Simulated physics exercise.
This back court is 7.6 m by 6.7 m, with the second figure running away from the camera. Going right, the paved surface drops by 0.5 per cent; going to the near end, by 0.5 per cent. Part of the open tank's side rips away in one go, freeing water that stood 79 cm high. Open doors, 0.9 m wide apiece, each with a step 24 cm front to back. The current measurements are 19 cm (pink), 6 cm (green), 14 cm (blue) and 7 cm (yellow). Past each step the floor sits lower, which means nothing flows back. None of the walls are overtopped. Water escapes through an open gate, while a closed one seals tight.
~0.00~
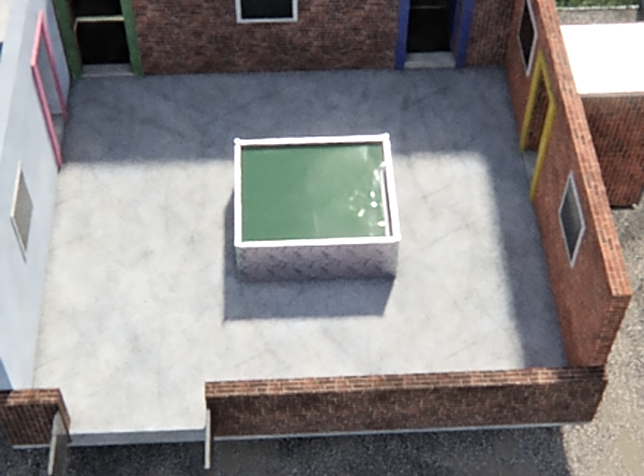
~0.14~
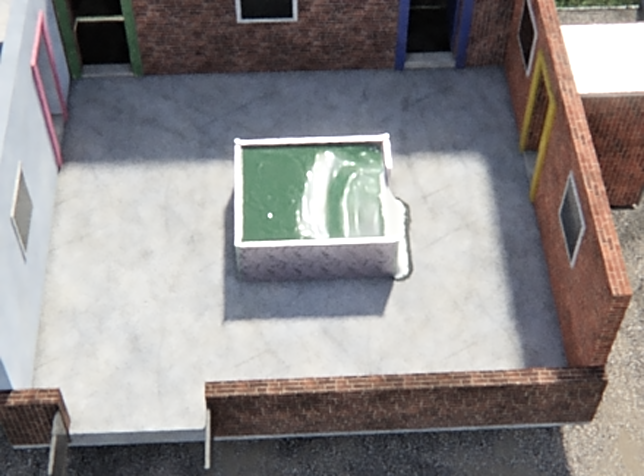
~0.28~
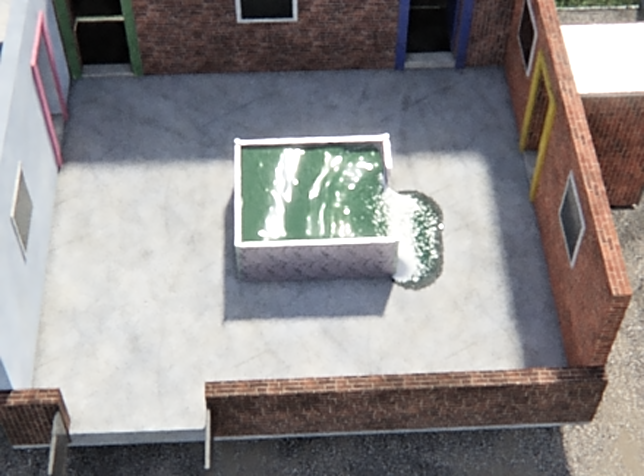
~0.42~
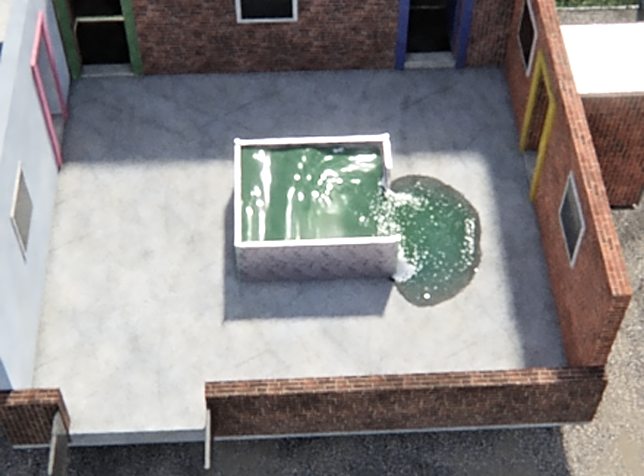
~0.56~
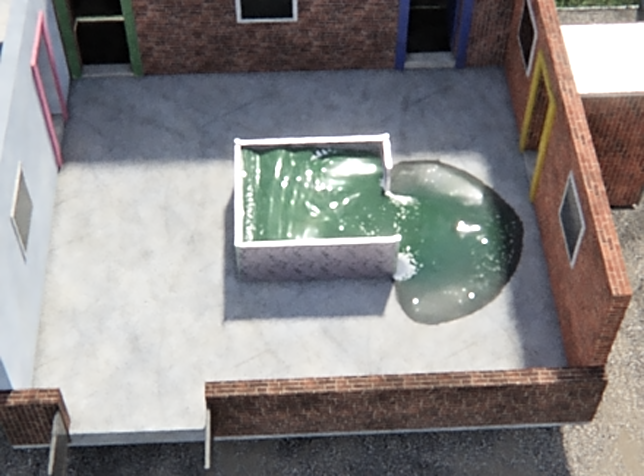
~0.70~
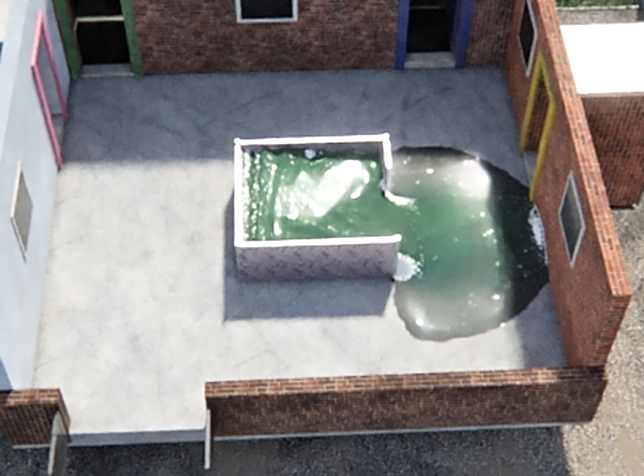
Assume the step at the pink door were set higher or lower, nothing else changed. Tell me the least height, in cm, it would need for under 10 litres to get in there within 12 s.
You would need roughly 7.5 cm.
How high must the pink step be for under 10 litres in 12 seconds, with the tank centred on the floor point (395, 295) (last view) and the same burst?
About 8.5 centimetres.
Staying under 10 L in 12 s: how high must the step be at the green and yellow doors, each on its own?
You'd want some 7.0 cm at green and some 28 cm at yellow.
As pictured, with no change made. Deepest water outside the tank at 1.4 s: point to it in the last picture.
(541, 245).
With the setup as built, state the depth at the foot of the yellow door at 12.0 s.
About 5.5 centimetres.
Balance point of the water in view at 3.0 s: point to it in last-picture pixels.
The water is centred near (423, 249).
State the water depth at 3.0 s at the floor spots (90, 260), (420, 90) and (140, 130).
First 0, then 3, then 0 cm.
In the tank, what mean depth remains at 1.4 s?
49 cm, roughly.
After 1.4 s water covers 20 % of the floor, deepest (49 cm) near (541, 245); it has not reached the pink door.
After 3.0 s water covers 35 % of the floor, deepest (42 cm) near (573, 399); it has not reached the pink door.
After 12.0 s water covers 100 % of the floor, deepest (10 cm) near (226, 143); 8 cm at the pink door, 0 litres in over its 19 cm step.
At the pink door as built, the water arrived by 6.6 s and peaked near 10 cm at 8.2 s.
Run again over the same 12 s with other heights there, 21 litres in over 6 cm, 2 litres over 9.5 cm. The limit of 10 litres is kept from about 7.5 cm up.
